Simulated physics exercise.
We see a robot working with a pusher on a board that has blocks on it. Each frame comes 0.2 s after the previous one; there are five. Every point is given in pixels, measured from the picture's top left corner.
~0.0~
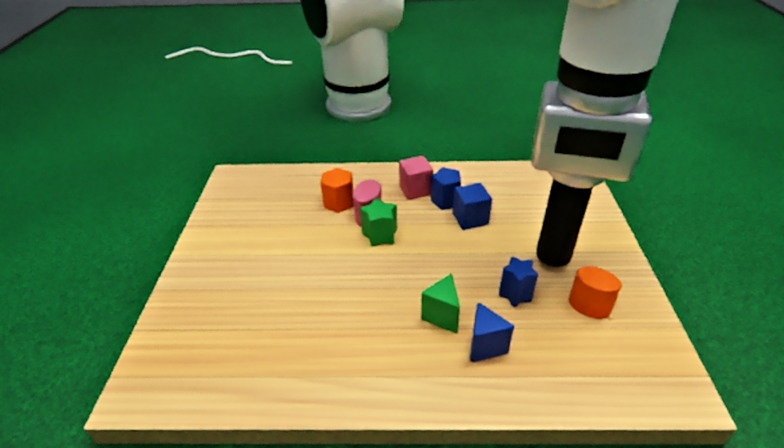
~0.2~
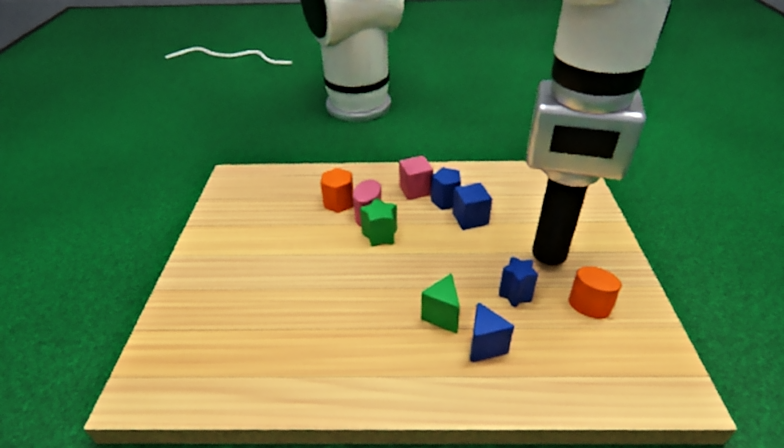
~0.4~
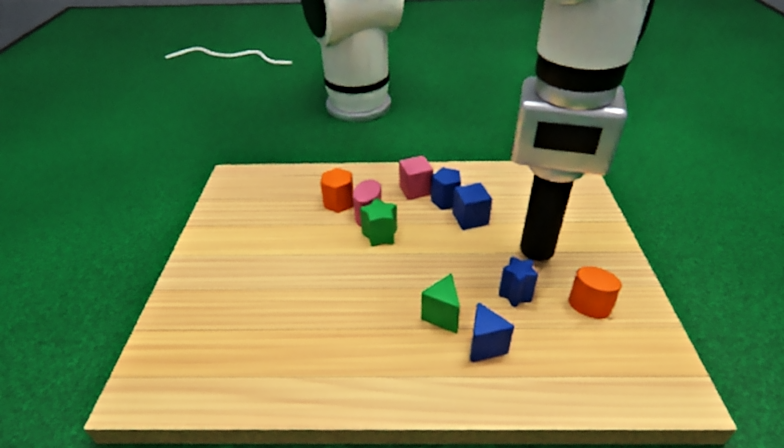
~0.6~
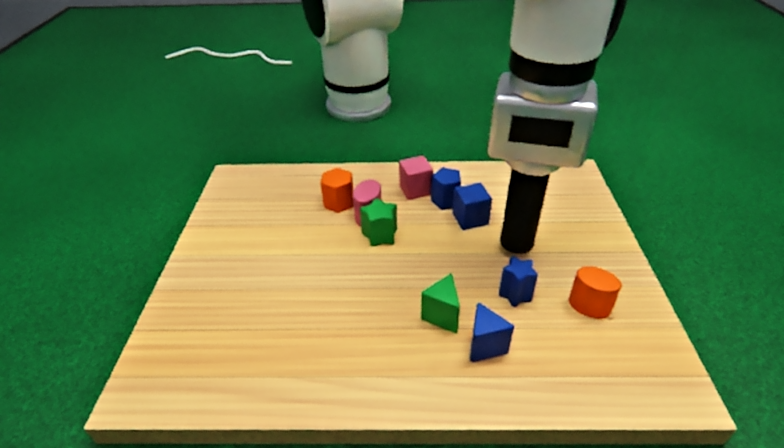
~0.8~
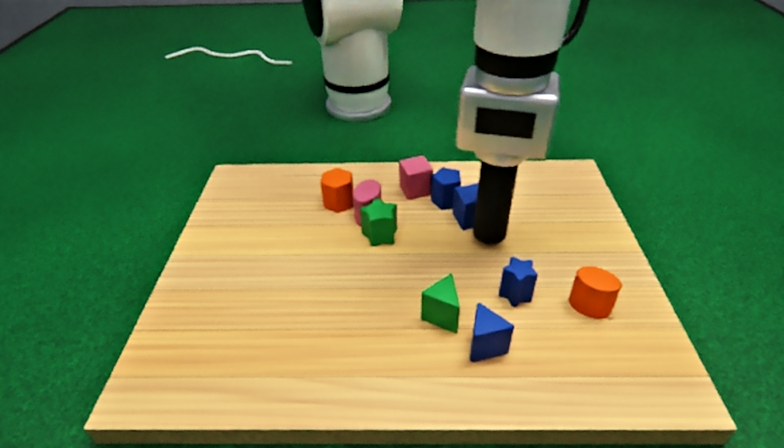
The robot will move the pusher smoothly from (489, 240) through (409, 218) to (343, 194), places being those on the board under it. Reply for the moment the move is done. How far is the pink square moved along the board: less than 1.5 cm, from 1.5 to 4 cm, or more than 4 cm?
Travel: Within 1.5 cm.
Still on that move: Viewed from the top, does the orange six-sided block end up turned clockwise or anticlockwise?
Verdict: Clockwise.
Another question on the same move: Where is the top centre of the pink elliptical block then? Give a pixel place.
In the picture, that point is around (342, 191).
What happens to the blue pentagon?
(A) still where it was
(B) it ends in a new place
B: It ends in a new place.
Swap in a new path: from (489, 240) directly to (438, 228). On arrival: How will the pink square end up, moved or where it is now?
The pink square will stay where it stands.
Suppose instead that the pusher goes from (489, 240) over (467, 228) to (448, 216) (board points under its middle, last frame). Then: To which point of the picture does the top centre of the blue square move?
For the centre of its top, I'd go with (452, 172).
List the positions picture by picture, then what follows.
The first frame shows tip of the pusher (554, 255), middles of tops, orange six-sided block (336, 177), pink elliptical block (367, 189), pink square (416, 165), blue pentagon (448, 175), blue square (473, 192).
The second frame shows pusher (549, 253), nothing pushed.
The third frame shows pusher (537, 249), nothing pushed.
The fourth frame shows pusher (517, 243), nothing pushed.
The fifth frame shows pusher (490, 233), orange six-sided block (336, 177), pink elliptical block (367, 189), pink square (416, 165), blue pentagon (448, 175), blue square (473, 192).
On the path given first. One third of the way, pusher (435, 219); blue pentagon (446, 170), turned 20° anticlockwise; blue square (467, 186), turned 35° clockwise.
Two thirds of the way, pusher (385, 204); orange six-sided block (332, 176); pink elliptical block (356, 189), turned 20° anticlockwise; blue pentagon (446, 170), turned 20° anticlockwise; blue square (467, 186), turned 35° clockwise.
At the end, pusher (342, 188); orange six-sided block (310, 176), turned 30° clockwise; pink elliptical block (342, 191), turned 50° anticlockwise; pink square unmoved; blue pentagon (446, 170), turned 20° anticlockwise; blue square (467, 186), turned 35° clockwise.
